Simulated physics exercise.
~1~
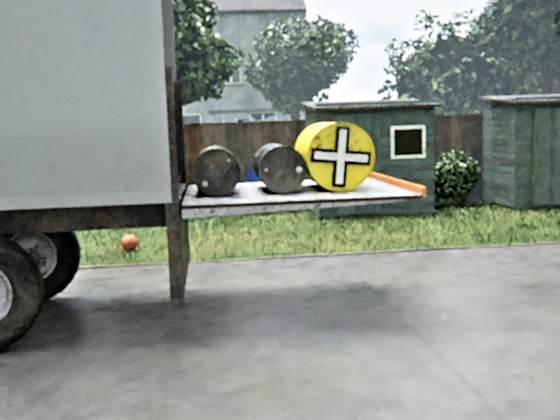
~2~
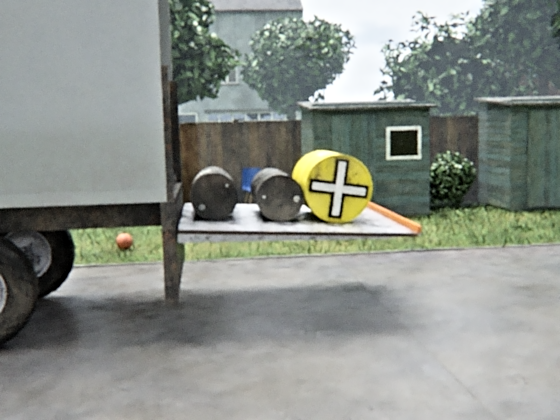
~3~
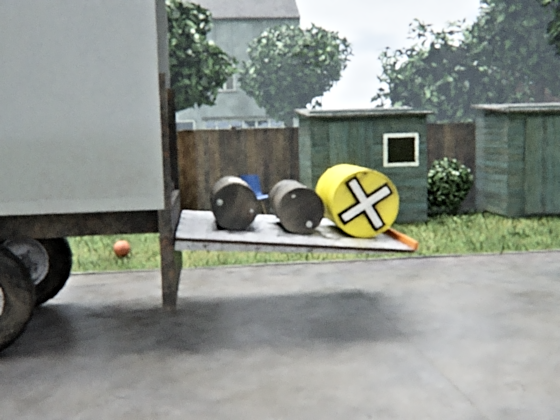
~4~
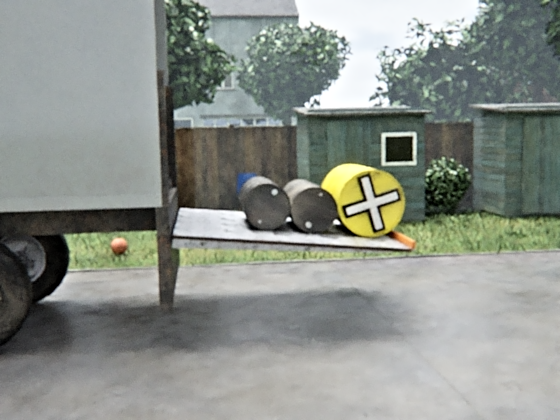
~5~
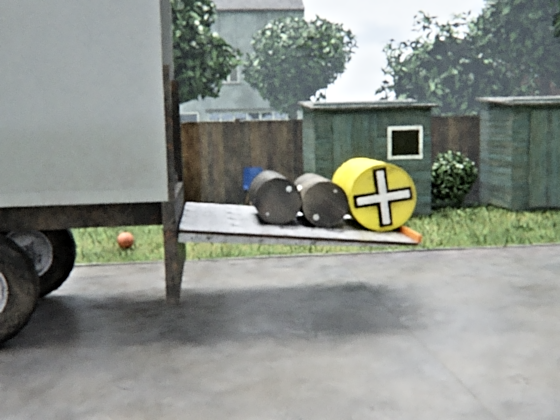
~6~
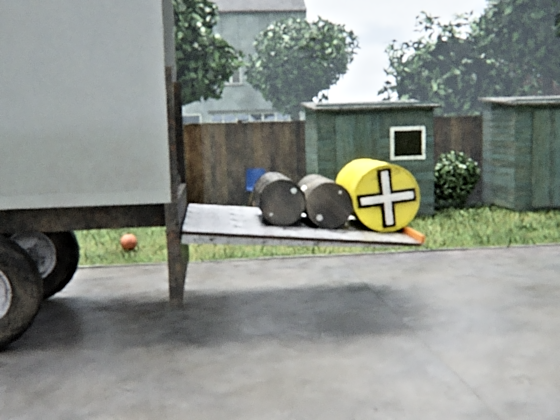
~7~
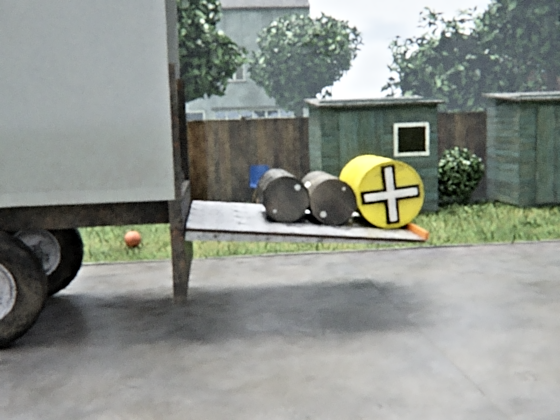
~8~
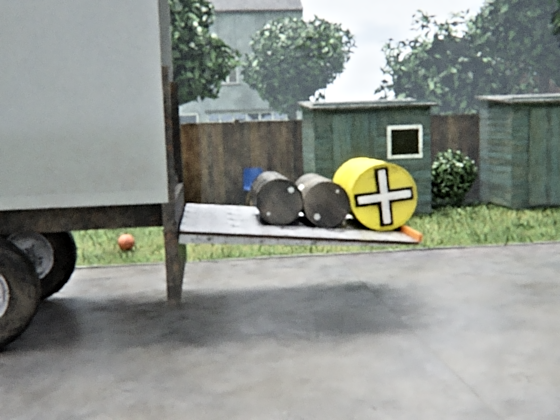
On a paved yard beside a strip of grass, with green sheds, a wooden fence and trees behind, the back of a lorry is seen from the side by a slightly swaying camera. Its tail-lift sticks out to the right, carrying two dark drums and a larger yellow drum marked with a white cross, nearest the orange stop at the outer edge. The platform lowers a little, then tips down outwards. The yellow drum rolls right to the stop, and the dark ones roll after it. All three settle bunched together on the sloping platform, and none falls off.
